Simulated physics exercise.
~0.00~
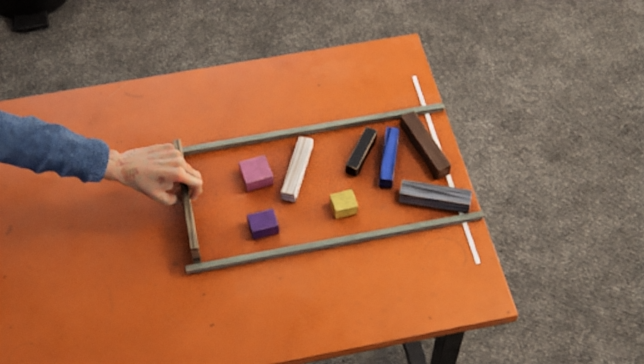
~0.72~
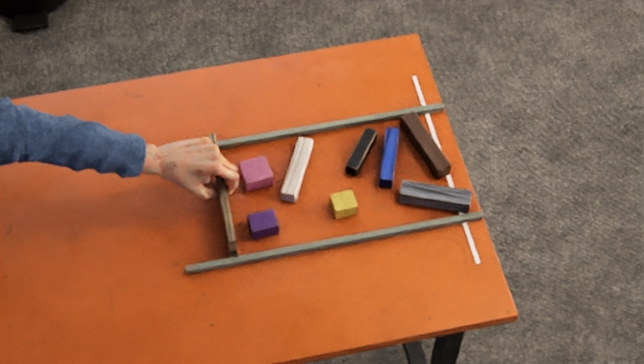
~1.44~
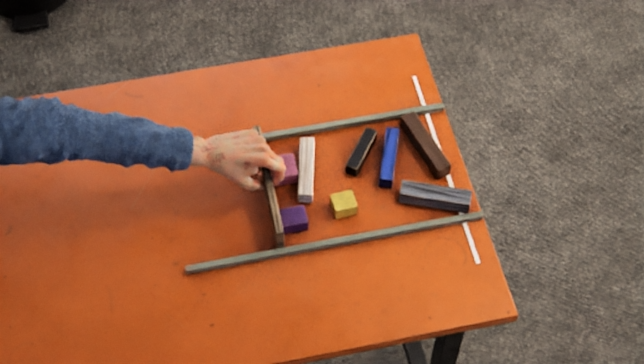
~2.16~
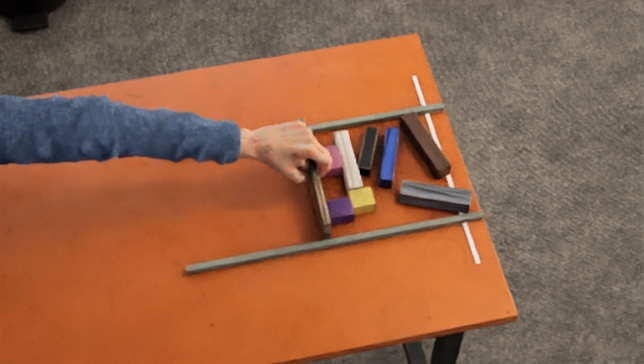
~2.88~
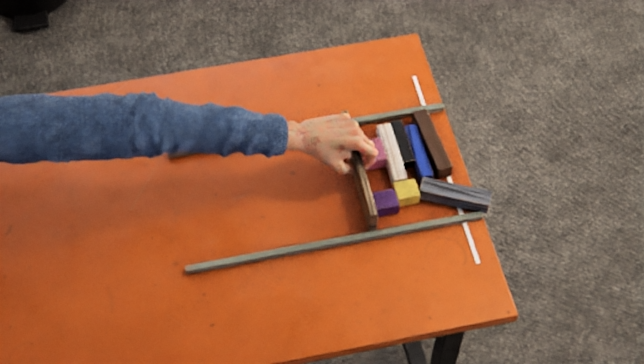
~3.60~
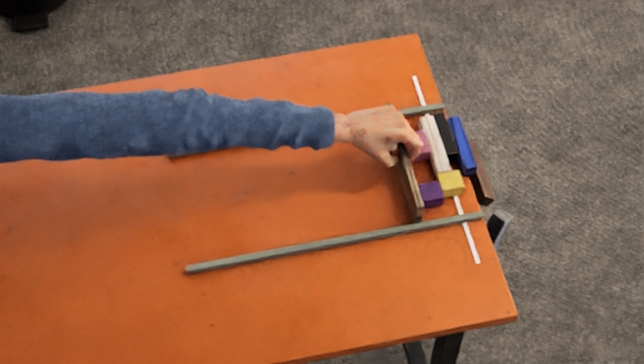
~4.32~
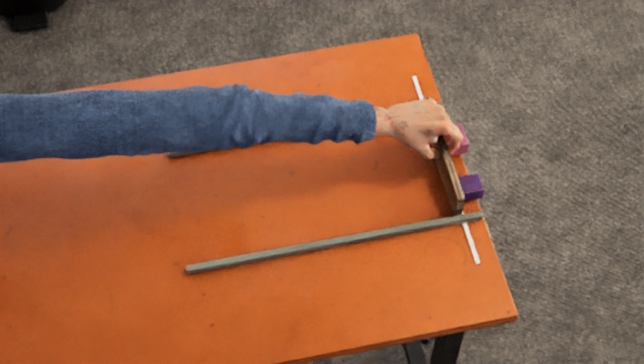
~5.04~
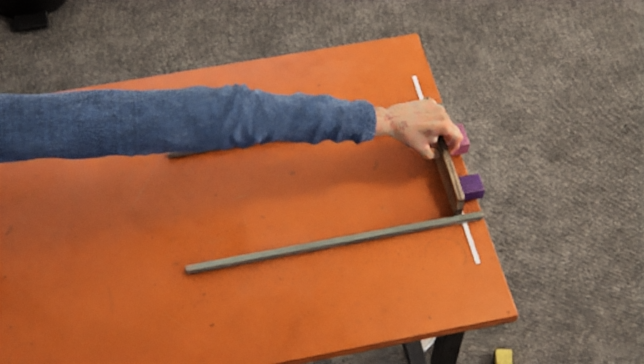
A hand slid an upright board rightward between two rails on an orange table, gathering the scattered blocks and sticks and pushing most of them off the end, until it stopped by the white strip with the pink and purple blocks still at the edge.
